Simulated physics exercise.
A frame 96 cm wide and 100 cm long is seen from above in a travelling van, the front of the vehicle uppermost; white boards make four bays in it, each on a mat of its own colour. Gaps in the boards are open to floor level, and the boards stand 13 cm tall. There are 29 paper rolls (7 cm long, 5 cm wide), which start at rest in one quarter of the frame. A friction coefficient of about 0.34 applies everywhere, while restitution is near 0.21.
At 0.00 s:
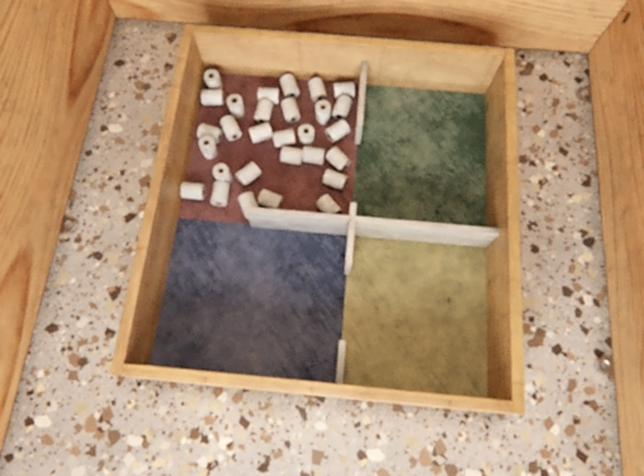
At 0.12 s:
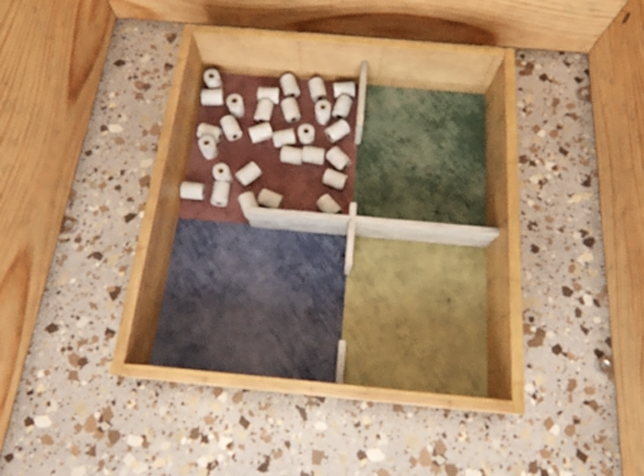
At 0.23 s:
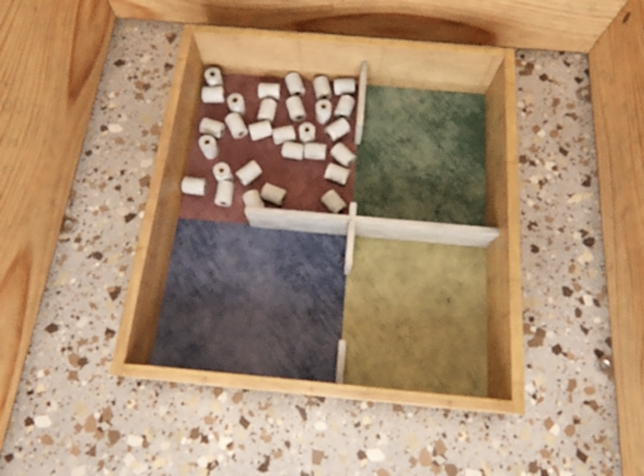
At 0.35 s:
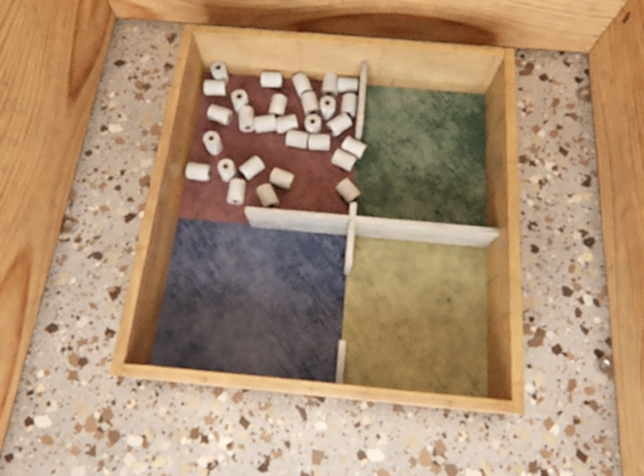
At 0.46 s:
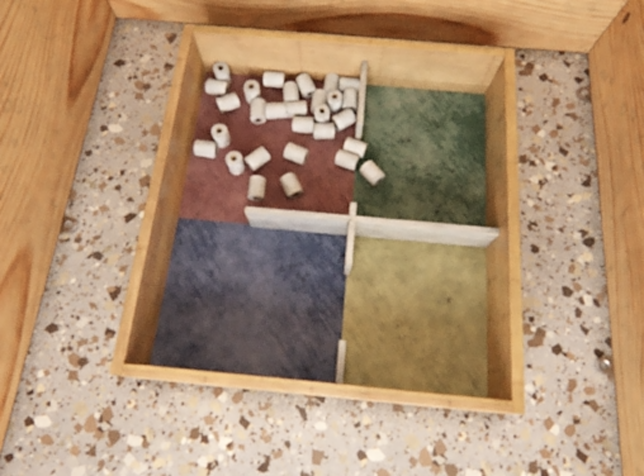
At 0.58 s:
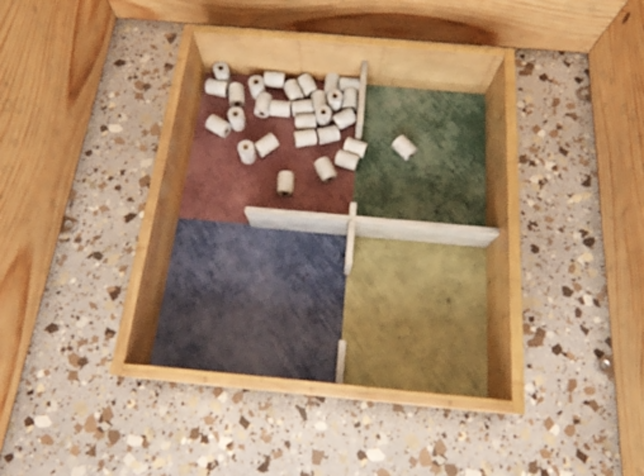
Small white rolls lie scattered over the red quarter of a wooden tray divided by white boards, at first barely moving. They shift toward the top and right of that quarter, bunching closer together. One slips through the gap in the boards and slides onto the green mat, apart from the rest.
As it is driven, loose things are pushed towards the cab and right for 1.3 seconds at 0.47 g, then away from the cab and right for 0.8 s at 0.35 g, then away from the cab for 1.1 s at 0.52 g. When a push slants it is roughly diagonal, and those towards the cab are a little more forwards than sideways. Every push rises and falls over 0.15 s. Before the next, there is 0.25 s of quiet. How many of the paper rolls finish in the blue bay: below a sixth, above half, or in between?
It comes to a sixth up to half of the paper rolls finishing in the blue bay.
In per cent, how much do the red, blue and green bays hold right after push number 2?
Result, in percent - red: 80, blue: 0, green: 20.
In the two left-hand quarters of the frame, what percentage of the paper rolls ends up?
About 80 %.
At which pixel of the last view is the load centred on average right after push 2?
The mean place is around (328, 132).
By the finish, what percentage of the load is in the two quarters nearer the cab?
Around 70 per cent.
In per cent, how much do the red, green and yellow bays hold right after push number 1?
Shares - red: 80, green: 20, yellow: 0 (per cent).
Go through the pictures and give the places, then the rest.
The first picture shows middle of the blue mat (252, 299); middle of the green mat (422, 159); middle of the red mat (273, 147); middle of the yellow mat (417, 314); 29 in the red bay; the roll farthest behind, in the direction of the first push, is at (193, 191).
In the second picture, 29 in the red bay; the roll farthest behind, in the direction of the first push, is at (193, 191).
In the third picture, 29 in the red bay; the roll farthest behind, in the direction of the first push, is at (195, 186).
In the fourth picture, 29 in the red bay; the roll farthest behind, in the direction of the first push, is at (199, 172).
In the fifth picture, 28 in the red bay and 1 in the green bay; the roll farthest behind, in the direction of the first push, is at (206, 149).
In the sixth picture, 28 in the red bay and 1 in the green bay; the roll farthest behind, in the direction of the first push, is at (247, 152).
After push 1 (1.54 s), 24 in the red bay and 5 in the green bay.
After push 2 (2.59 s), 23 in the red bay and 6 in the green bay.
After push 3 (3.94 s), 13 in the red bay, 9 in the blue bay and 7 in the green bay.
Outcome (at 4.32 s), 13 in the red bay, 9 in the blue bay and 7 in the green bay. Asked share, 9 of 29, 31 per cent.
